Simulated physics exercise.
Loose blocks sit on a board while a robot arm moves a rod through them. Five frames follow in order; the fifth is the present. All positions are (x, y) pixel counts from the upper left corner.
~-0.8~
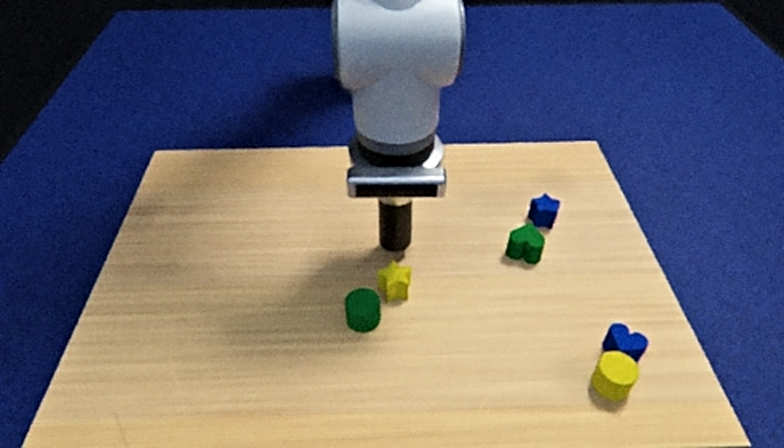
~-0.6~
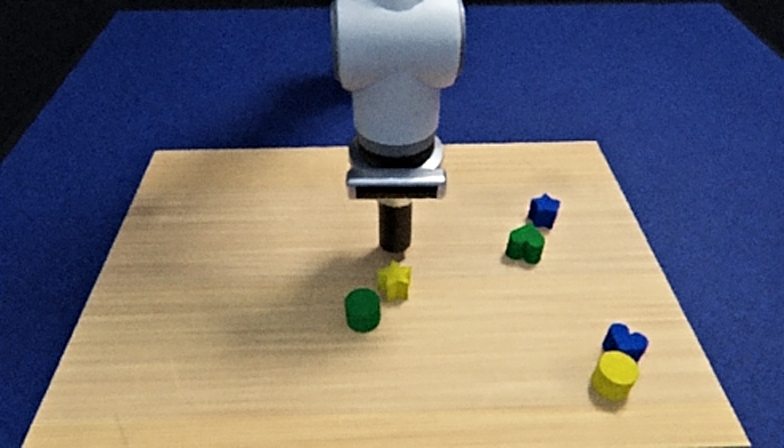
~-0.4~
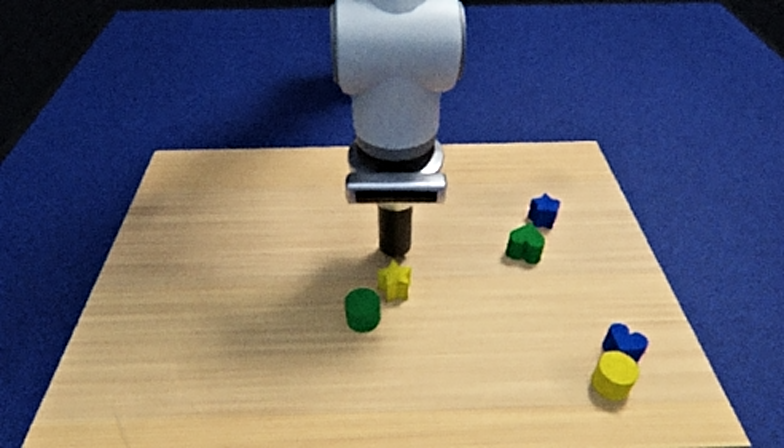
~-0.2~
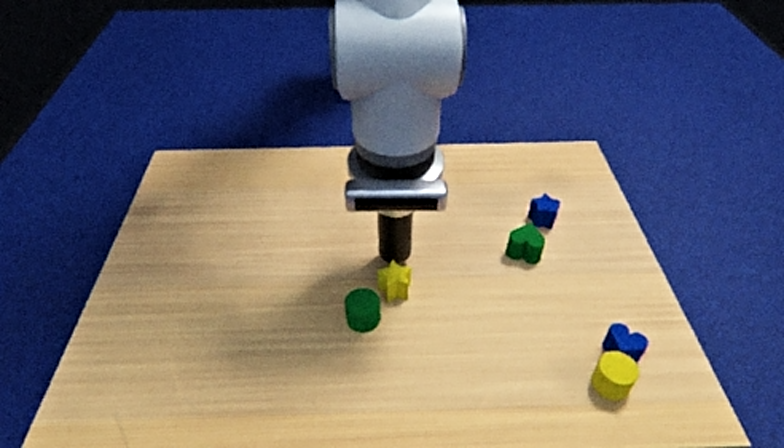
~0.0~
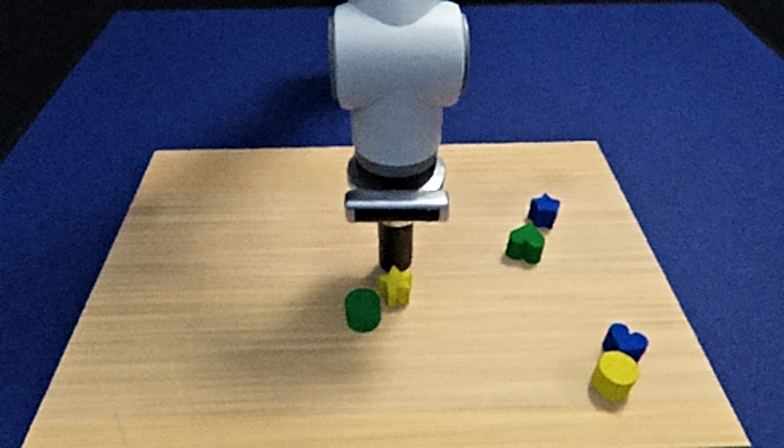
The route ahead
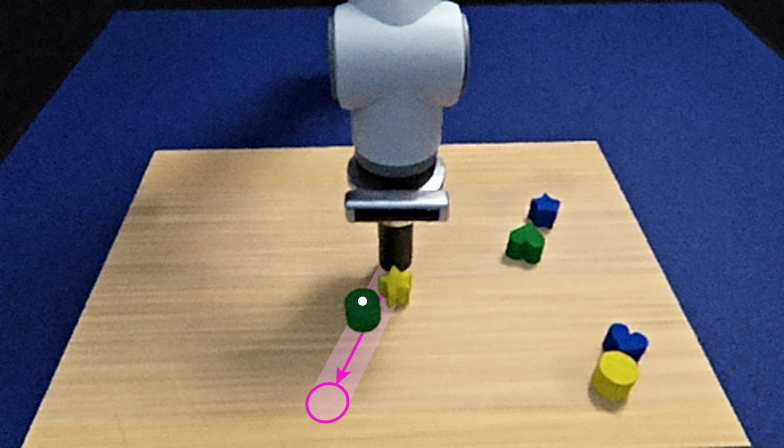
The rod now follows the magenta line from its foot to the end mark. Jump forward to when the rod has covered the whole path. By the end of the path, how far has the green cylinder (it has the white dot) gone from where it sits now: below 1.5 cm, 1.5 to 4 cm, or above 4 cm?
It shifts by more than 4 cm.
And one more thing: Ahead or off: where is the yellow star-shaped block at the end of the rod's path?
The rod should slip past it.
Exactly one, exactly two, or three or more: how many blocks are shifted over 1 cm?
Of all the blocks, two travel more than a centimetre.
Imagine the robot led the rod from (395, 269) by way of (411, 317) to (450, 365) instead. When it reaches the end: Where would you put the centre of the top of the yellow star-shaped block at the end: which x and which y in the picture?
For the centre of its top, I'd go with (410, 347).
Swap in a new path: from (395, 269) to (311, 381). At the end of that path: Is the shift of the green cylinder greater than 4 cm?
Yes.
Drawn move, straight from (395, 269) to (327, 402); the dot is on the green cylinder.
The first path, step by step. One third of the way, rod (375, 300); green cylinder (352, 315); yellow star-shaped block (397, 309), turned 70° anticlockwise.
Two thirds of the way, rod (352, 344); green cylinder (317, 354); yellow star-shaped block (396, 316), turned 110° anticlockwise.
At the end, rod (326, 395); green cylinder (285, 380); yellow star-shaped block (396, 316), turned 110° anticlockwise.
